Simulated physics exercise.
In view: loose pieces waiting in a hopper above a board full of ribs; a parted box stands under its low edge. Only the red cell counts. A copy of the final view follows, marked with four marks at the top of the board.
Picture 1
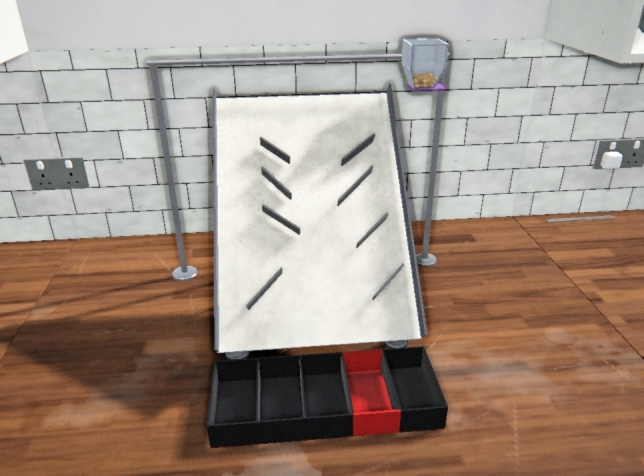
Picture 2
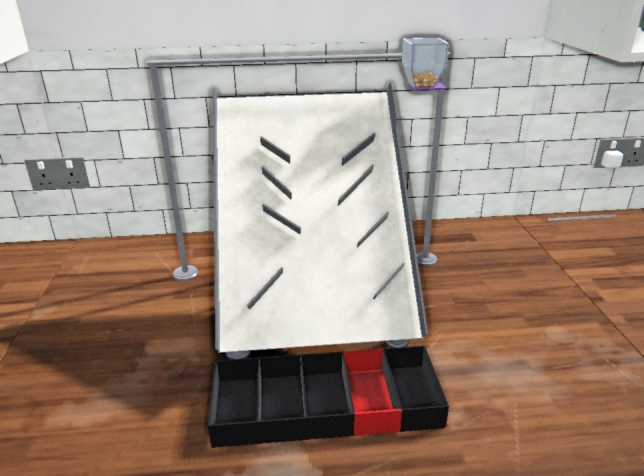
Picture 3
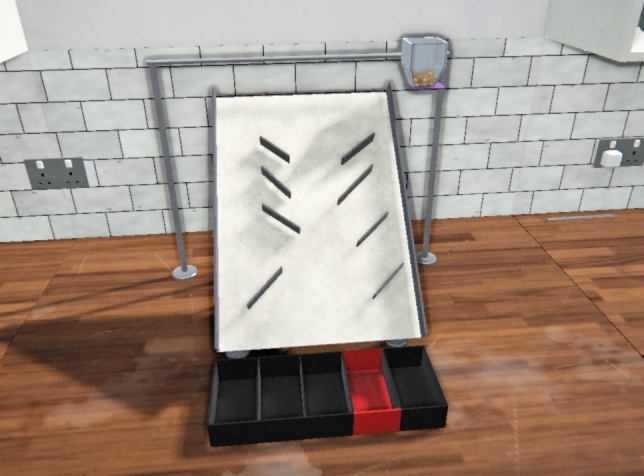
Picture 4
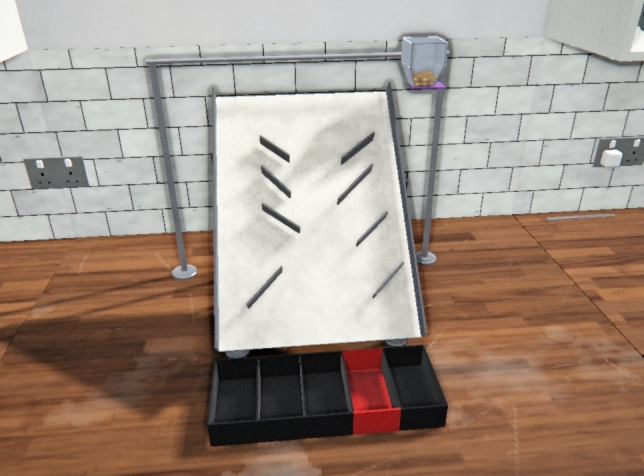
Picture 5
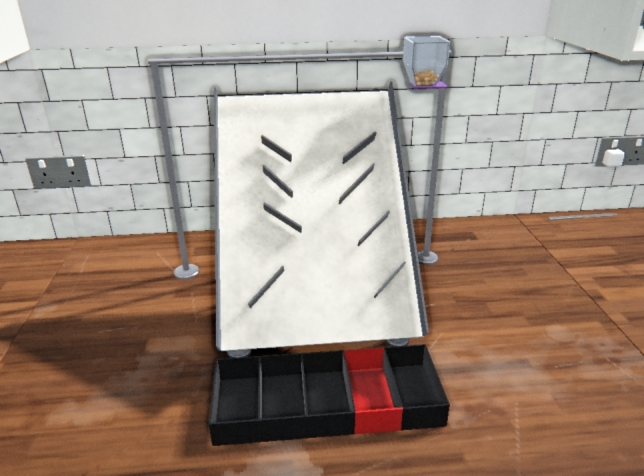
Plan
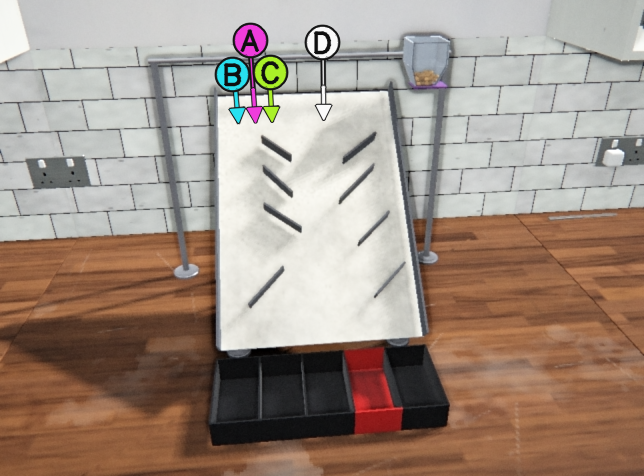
On a wooden worktop, a hopper of small pieces sits motionless above a ribbed sloping board and a black box with one red cell.
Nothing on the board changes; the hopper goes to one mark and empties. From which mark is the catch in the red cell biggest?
Use mark C.
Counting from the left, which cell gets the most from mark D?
It is the third one.
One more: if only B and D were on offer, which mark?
It is D.
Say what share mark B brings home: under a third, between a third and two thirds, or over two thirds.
Under a third.
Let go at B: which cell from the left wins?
The first.
On the marked copy, mark A meets the board at (255, 117); mark B meets the board at (237, 117); mark C meets the board at (271, 116); mark D meets the board at (323, 114).
Choosing A, a small part in the red cell, most in other cells, a small part outside the box.
Choosing B, a small part in the red cell, most in other cells, a small part outside the box.
Choosing C, about a third in the red cell, about half in other cells, about a quarter outside the box.
Choosing D, about a quarter in the red cell, about two thirds in other cells, a small part outside the box.
